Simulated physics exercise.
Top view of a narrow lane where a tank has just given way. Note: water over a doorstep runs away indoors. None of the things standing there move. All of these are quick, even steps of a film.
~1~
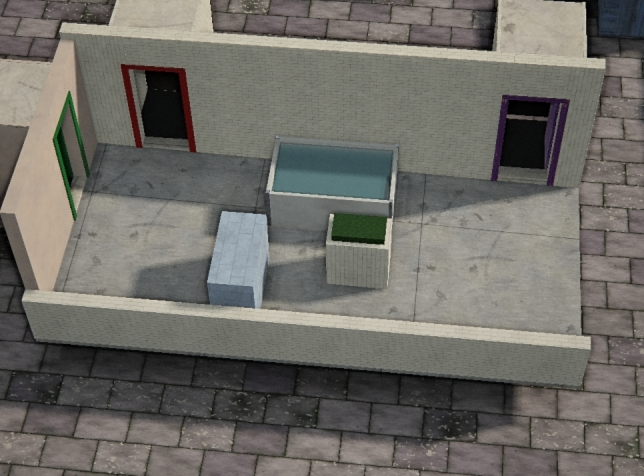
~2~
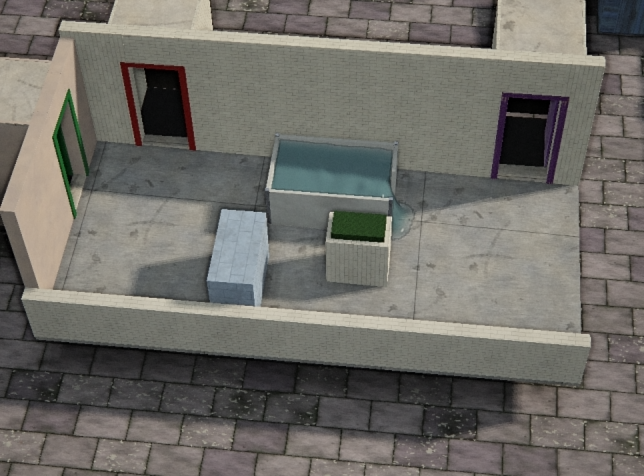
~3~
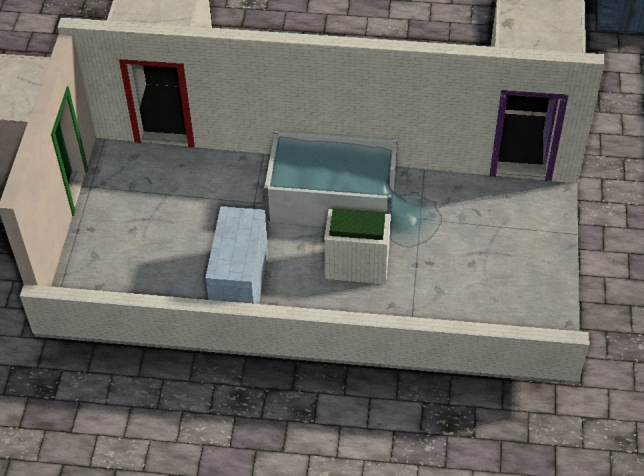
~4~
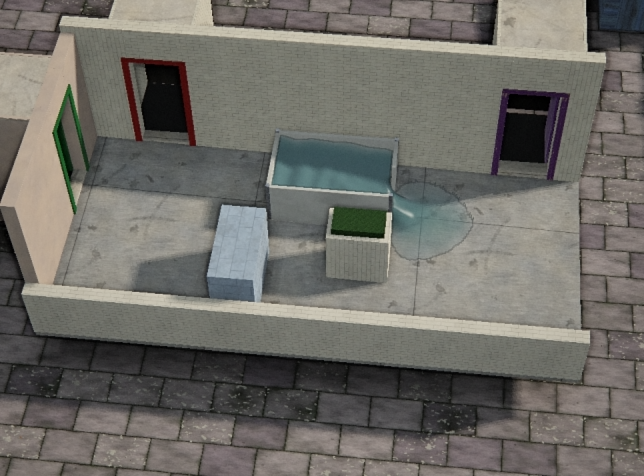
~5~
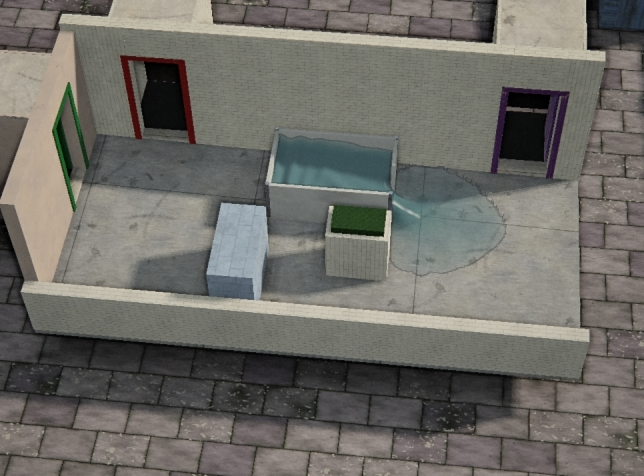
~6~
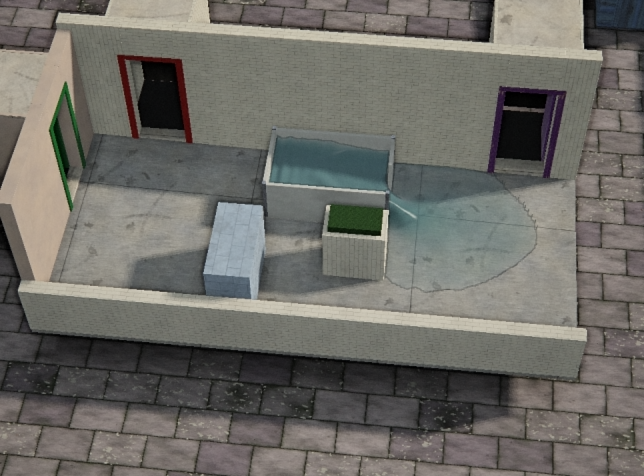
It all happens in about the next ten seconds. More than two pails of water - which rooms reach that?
The green door falls short; the purple door falls short; the red door falls short.
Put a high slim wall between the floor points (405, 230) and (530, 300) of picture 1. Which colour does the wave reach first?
It's the door marked purple.
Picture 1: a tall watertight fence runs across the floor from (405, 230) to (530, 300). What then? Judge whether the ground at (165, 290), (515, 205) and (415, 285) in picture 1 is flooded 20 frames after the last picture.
As listed: Clear, under water, under water.
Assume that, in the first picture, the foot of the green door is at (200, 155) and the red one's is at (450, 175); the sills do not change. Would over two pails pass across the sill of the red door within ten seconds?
The red door falls short.
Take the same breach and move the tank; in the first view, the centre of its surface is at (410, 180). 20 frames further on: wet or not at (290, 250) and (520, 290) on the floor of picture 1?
Bone-dry, soaked.
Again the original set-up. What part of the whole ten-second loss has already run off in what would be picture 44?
Note - share reached: 80 %.
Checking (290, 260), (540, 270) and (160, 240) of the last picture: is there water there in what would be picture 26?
Point 1: Not wet; point 2: Drenched; point 3: Not wet.
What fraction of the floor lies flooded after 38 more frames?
That works out at 35 %.
A moment on, water covers 35 % of the floor; the green door not reached, the purple door wet at the sill, nothing in, the red door not reached.
Next, water covers 35 % of the floor; the green door not reached, the purple door wet at the sill, nothing in, the red door not reached.
Then, water covers 35 % of the floor; the green door not reached, the purple door wet at the sill, nothing in, the red door not reached.
Later, water covers 35 % of the floor; the green door not reached, the purple door wet at the sill, nothing in, the red door not reached.
In the end, water covers 25 % of the floor; the green door not reached, the purple door wet at the sill, nothing in, the red door not reached.
